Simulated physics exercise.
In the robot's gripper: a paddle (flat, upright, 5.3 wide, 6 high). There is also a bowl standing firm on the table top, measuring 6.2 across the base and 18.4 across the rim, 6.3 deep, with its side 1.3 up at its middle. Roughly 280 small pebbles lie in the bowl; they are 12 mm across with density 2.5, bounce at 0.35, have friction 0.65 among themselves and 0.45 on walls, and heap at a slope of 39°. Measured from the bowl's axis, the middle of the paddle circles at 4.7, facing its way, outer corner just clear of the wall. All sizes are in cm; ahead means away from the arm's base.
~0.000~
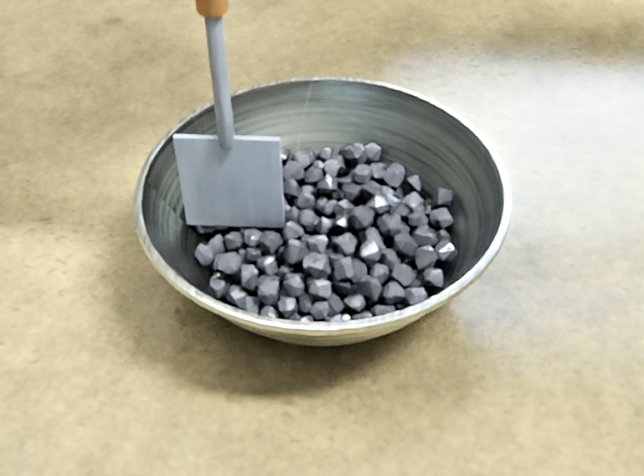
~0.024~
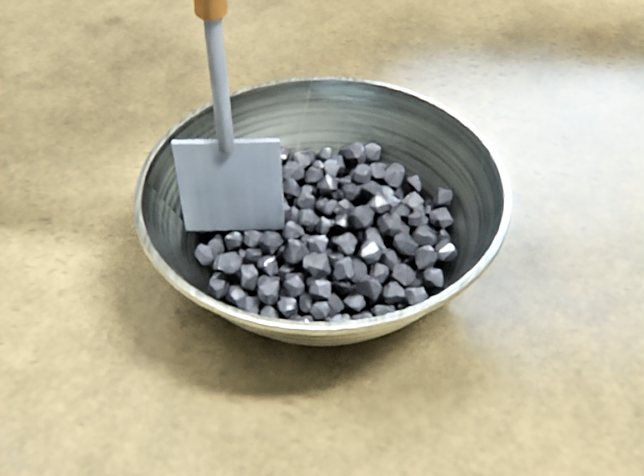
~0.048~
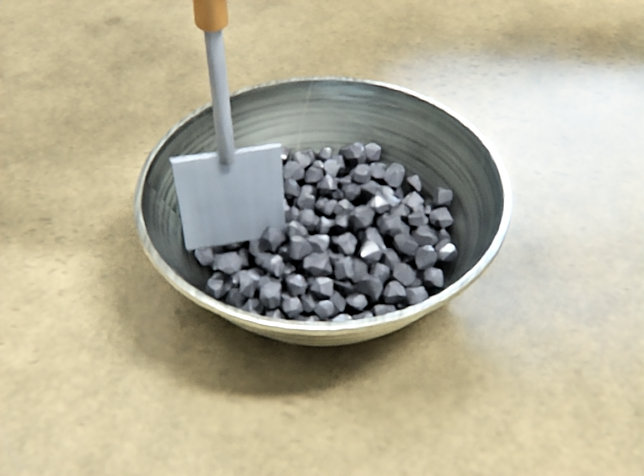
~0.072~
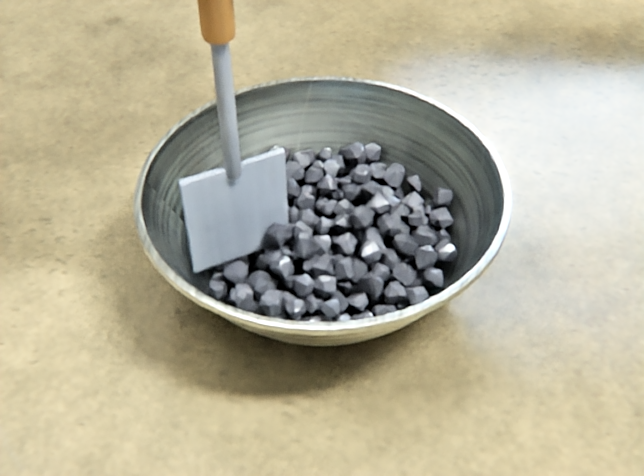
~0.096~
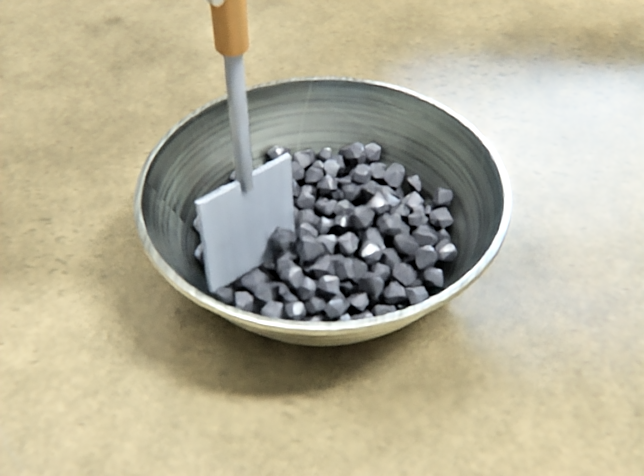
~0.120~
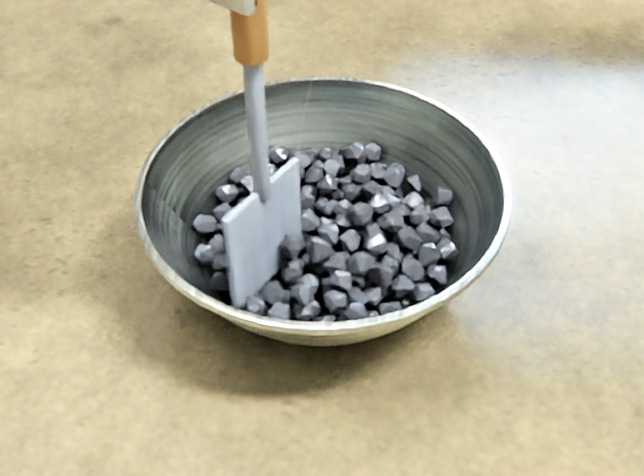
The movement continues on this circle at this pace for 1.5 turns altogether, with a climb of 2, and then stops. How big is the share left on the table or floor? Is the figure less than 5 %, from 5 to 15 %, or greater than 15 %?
The figure is from 5 to 15 %.
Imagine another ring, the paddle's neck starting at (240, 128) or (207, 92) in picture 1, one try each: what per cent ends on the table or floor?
Roughly 15 and 0 per cent.
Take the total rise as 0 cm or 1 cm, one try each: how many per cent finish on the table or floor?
Estimates: 20 % and 15 %.
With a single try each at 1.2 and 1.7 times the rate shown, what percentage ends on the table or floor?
It would be about 15 and 20 percent respectively.
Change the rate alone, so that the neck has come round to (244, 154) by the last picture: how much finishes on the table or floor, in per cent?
Roughly 5 per cent.
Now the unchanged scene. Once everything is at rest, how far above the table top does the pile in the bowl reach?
It reaches some 5.0 cm above the table.
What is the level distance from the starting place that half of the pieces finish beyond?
Some 1 centimetres or so.
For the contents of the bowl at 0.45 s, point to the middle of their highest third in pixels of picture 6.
At about (325, 159).
By 0.45 s, 246° round, highest piece 8 above the table; 264 in the bowl, 8 on the table or floor, 8 in flight or on the tool.
By 0.77 s, 74° round, highest piece 7 above the table; 252 in the bowl, 28 on the table or floor.
By 1.14 s, 180° round, highest piece 5 above the table; 252 in the bowl, 28 on the table or floor.
By 1.84 s, 180° round, highest piece 5 above the table; 252 in the bowl, 28 on the table or floor.
Final count, 252 in the bowl, 28 on the table or floor. That is 10 % on the table or floor.
